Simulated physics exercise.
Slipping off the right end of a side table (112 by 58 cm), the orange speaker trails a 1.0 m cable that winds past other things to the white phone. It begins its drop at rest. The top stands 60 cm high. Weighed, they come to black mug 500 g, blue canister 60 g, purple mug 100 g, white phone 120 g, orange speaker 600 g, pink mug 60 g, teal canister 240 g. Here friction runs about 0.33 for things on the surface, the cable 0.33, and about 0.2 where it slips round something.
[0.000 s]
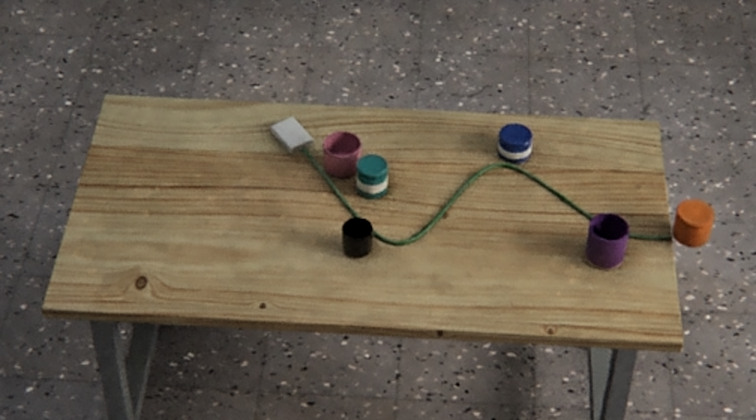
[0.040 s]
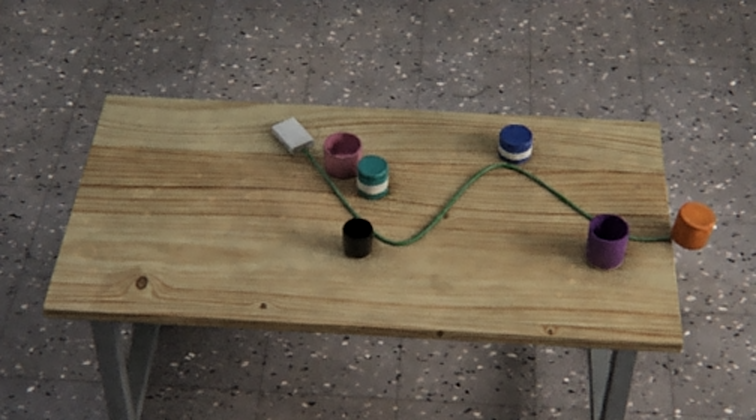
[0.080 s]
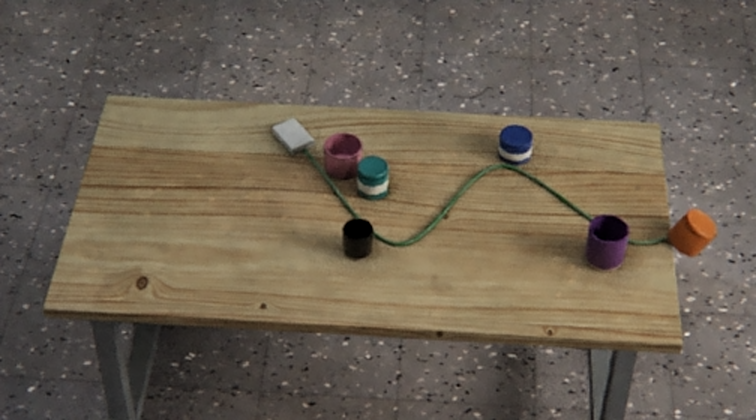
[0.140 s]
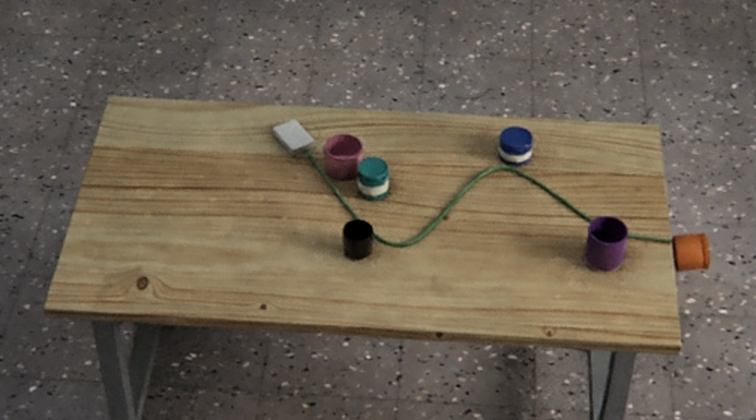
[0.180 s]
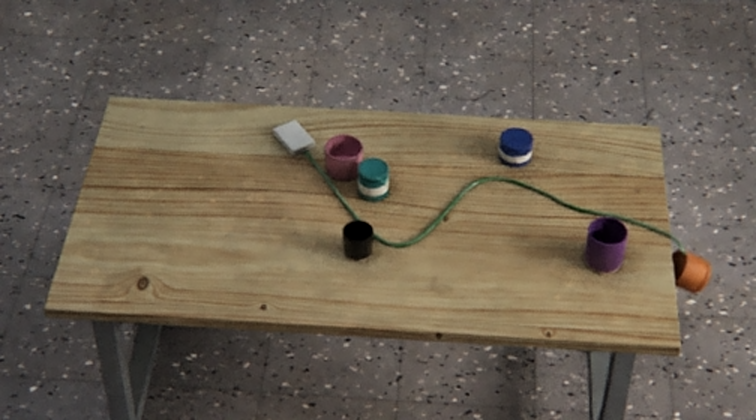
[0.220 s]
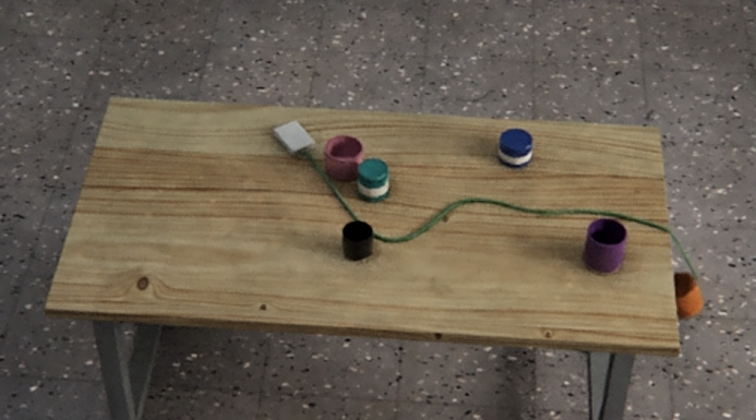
On a wooden table, a green cable wound among mugs and canisters toward a small orange object, which tilted and dropped past the right edge, pulling the nearby stretch of cable straighter behind it.
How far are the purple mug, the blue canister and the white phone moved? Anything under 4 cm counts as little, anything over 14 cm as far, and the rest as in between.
Outcome: The purple mug goes far; the blue canister barely moves; the white phone goes far.
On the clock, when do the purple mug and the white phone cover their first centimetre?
Purple mug 0.70 s; white phone 0.30 s, roughly.
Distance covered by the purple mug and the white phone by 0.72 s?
Measured: Purple mug at 2 cm, white phone at 80 cm.
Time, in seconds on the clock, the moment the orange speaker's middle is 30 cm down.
Close to 0.30 s.
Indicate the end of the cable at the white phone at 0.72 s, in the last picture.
(665, 342) or thereabouts.
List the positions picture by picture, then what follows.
The first frame shows purple mug (609, 227); blue canister (516, 134); white phone (292, 132); cable runs through (539, 180) (458, 194) (390, 242).
The second frame shows orange speaker (696, 214); cable runs through (458, 195).
The third frame shows orange speaker (693, 233); cable runs through (458, 196).
The fourth frame shows orange speaker (691, 252); cable runs through (458, 197).
The fifth frame shows orange speaker (687, 272); cable runs through (646, 226) (459, 197).
The sixth frame shows purple mug (608, 232); blue canister (516, 139); white phone (294, 135); cable runs through (676, 240) (581, 211) (473, 200) (394, 240).
By 0.5 s, the cable's tail end at (419, 224); white phone 32 cm off its start, pink mug 11 cm off its start, teal canister 9 cm off its start.
By 0.7 s, the cable's tail end at (665, 342); white phone 85 cm off its start, purple mug 3 cm off its start, pink mug 15 cm off its start.
By 1.0 s, the cable has left the top; white phone over the edge, purple mug 22 cm off its start at (719, 287), pink mug 15 cm off its start at (409, 121).
By 1.2 s, the cable has left the top; white phone over the edge, purple mug over the edge, pink mug 15 cm off its start.
By 2.4 s, the cable has left the top; white phone over the edge, purple mug over the edge, blue canister 0 cm off its start at (516, 139), pink mug 15 cm off its start at (409, 122).
